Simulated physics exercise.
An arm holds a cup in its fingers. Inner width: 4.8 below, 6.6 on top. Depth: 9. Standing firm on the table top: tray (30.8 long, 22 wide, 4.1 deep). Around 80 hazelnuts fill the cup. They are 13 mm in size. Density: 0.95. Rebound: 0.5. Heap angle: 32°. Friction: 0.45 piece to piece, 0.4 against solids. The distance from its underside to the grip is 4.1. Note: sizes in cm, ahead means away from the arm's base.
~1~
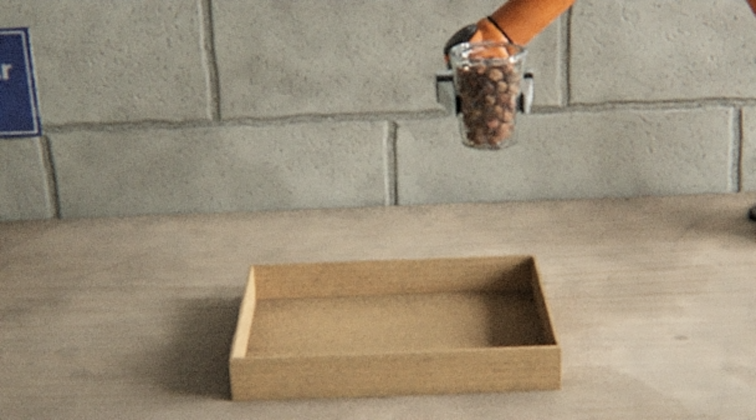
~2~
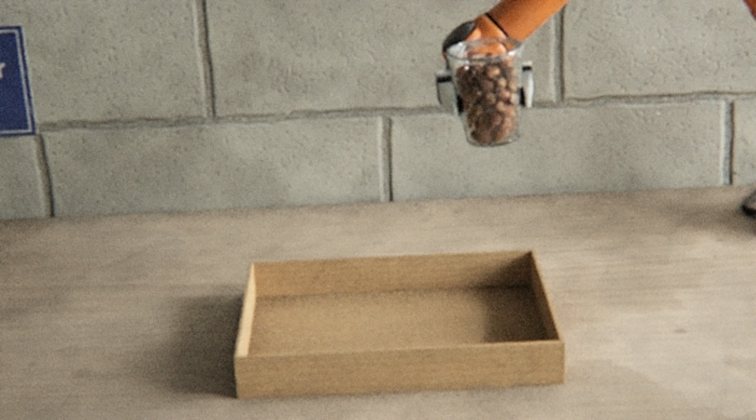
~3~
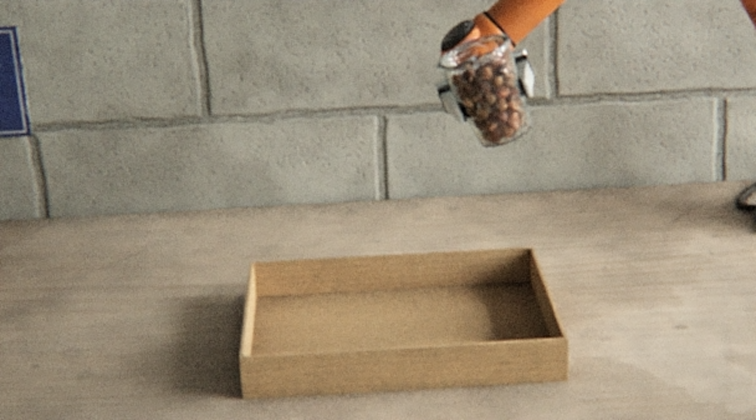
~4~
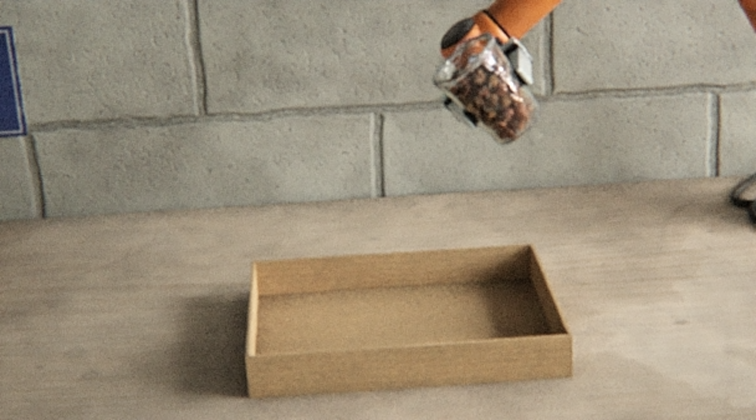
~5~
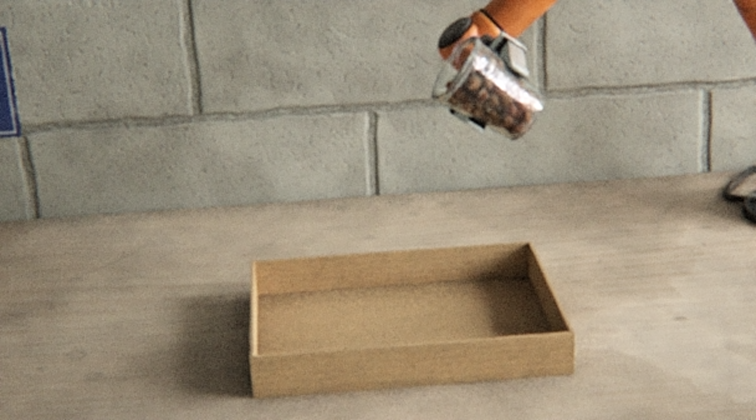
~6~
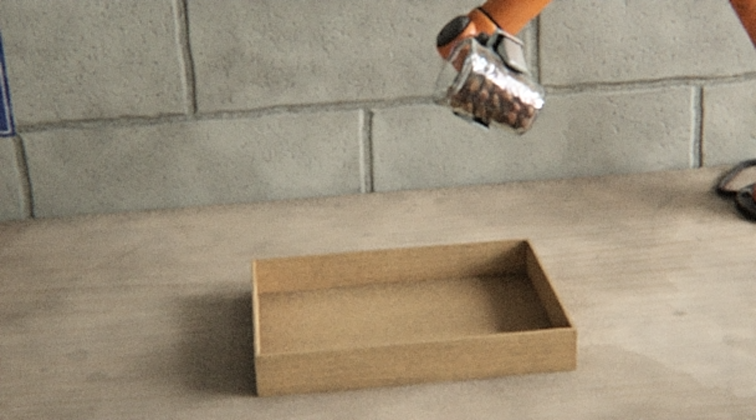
A clear cup packed with brown hazelnuts is gripped by an orange robotic arm at the upper right, before a grey block wall with a piece of blue sign at the left edge. Below, an empty, shallow tan tray sits on a brownish tabletop, seen from slightly above. The arm steadily tilts the cup until it leans well over, its mouth toward the left, while the camera drifts slightly.
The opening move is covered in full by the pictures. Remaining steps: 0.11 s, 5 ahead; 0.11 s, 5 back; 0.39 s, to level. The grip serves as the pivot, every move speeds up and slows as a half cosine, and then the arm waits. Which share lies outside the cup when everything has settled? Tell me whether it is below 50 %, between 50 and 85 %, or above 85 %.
That share comes out below 50 %.
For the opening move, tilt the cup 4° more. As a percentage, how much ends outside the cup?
Estimate: Around 35 per cent.
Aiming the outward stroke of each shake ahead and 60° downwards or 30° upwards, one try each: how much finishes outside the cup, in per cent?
You'd get about 5 per cent with the first setting and about 50 per cent with the second.
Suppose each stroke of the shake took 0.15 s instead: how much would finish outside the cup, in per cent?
In that case about 15 in a hundred.
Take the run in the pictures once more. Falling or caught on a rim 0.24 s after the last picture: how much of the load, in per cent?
Logged share: Close to 27 per cent.
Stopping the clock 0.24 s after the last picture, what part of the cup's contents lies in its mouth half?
Some 50 per cent.
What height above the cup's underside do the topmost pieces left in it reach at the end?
Some 7.0 cm.
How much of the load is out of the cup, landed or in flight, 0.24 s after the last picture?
25 %.
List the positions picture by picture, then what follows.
In the first frame, cup middle at (489, 98), level; upper third of the load around (489, 75), from x 460 to 515, top at y 60; 83 in the cup.
In the second frame, cup middle at (489, 95), tilted 6° forward; upper third of the load around (490, 72), from x 460 to 510, top at y 60.
In the third frame, cup middle at (490, 94), tilted 20° forward; upper third of the load around (485, 74), from x 455 to 520, top at y 60.
In the fourth frame, cup middle at (492, 94), tilted 38° forward; upper third of the load around (483, 75), from x 455 to 525, top at y 60.
In the fifth frame, cup middle at (492, 94), tilted 52° forward; upper third of the load around (485, 79), from x 450 to 530, top at y 60.
In the sixth frame, cup middle at (493, 92), tilted 58° forward; upper third of the load around (486, 78), from x 455 to 530, top at y 60; 83 in the cup.
Then, 0.24 s after the last picture, tilted 57° forward, highest piece 28 above the table; 61 in the cup, 22 in flight or on a rim.
Then, 0.49 s after the last picture, tilted 13° forward, highest piece 29 above the table; 59 in the cup, 22 in the tray, 2 in flight or on a rim.
Then, 0.81 s after the last picture, level, highest piece 29 above the table; 59 in the cup, 21 in the tray, 3 on the table or floor.
Then, 1.86 s after the last picture, level, highest piece 29 above the table; 59 in the cup, 21 in the tray, 3 on the table or floor.
Final count, 59 in the cup, 21 in the tray, 3 on the table or floor. That is 29 % outside the cup.
